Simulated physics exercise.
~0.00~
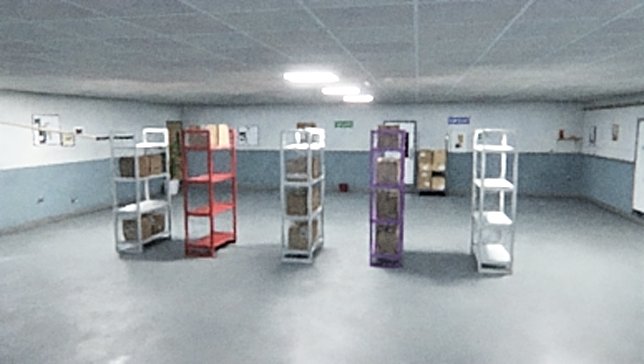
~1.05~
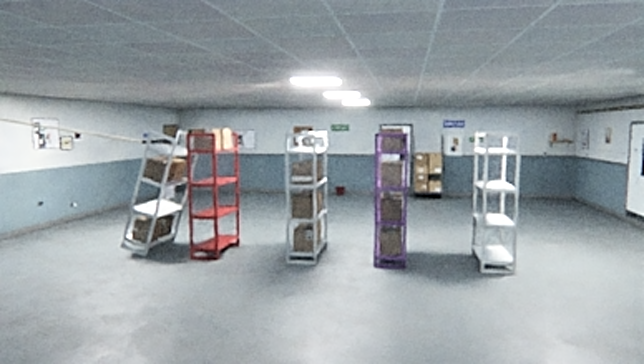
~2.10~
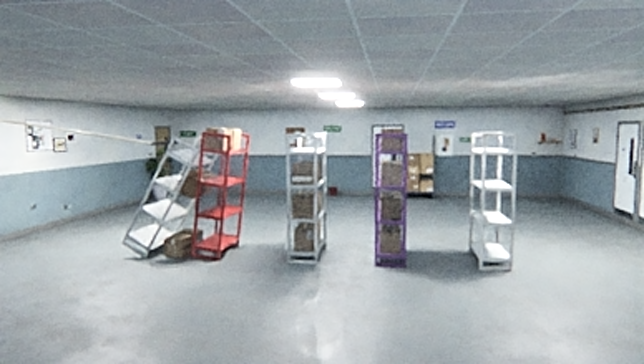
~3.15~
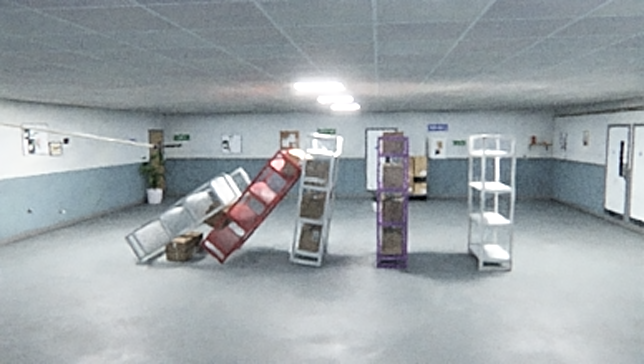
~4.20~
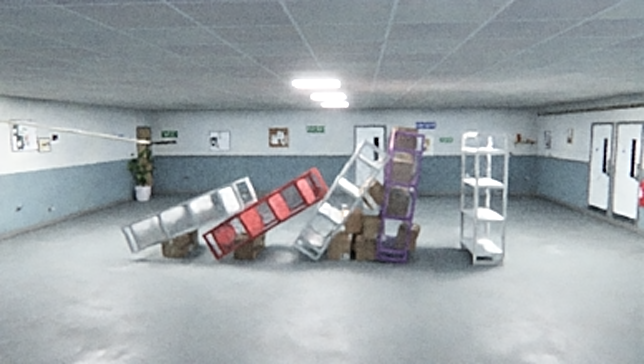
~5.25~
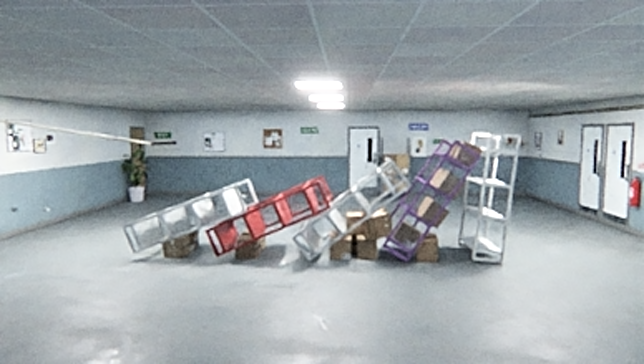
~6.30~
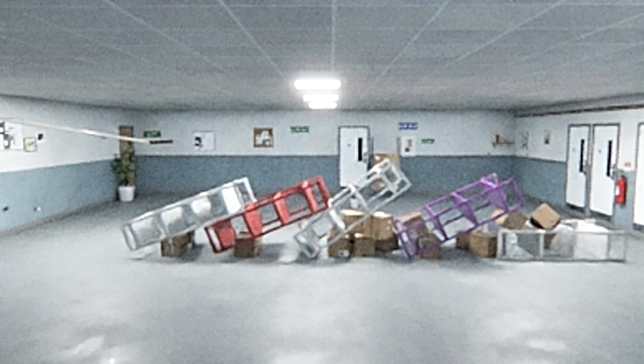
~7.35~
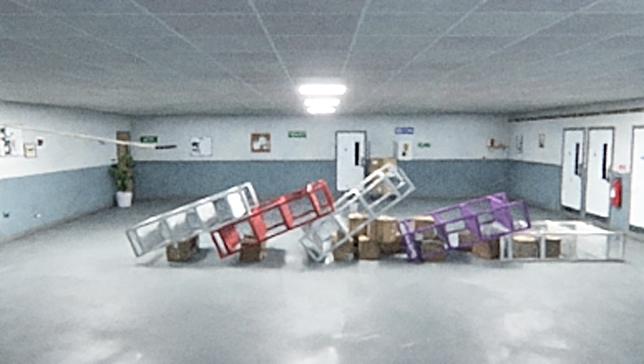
To begin with, five tall shelving racks stand in a row across a wide room, some loaded with boxes, as a thin pole reaches in from the left. The leftmost white rack tips right and leans onto the red one, a box dropping at its foot. The red rack then topples against the next pale rack, which tilts in turn, spilling boxes as it meets the purple one. The purple rack slants into the last white rack, which crashes flat on the floor at right. Finally the other four rest slanted in an overlapping line among scattered boxes, none left upright.
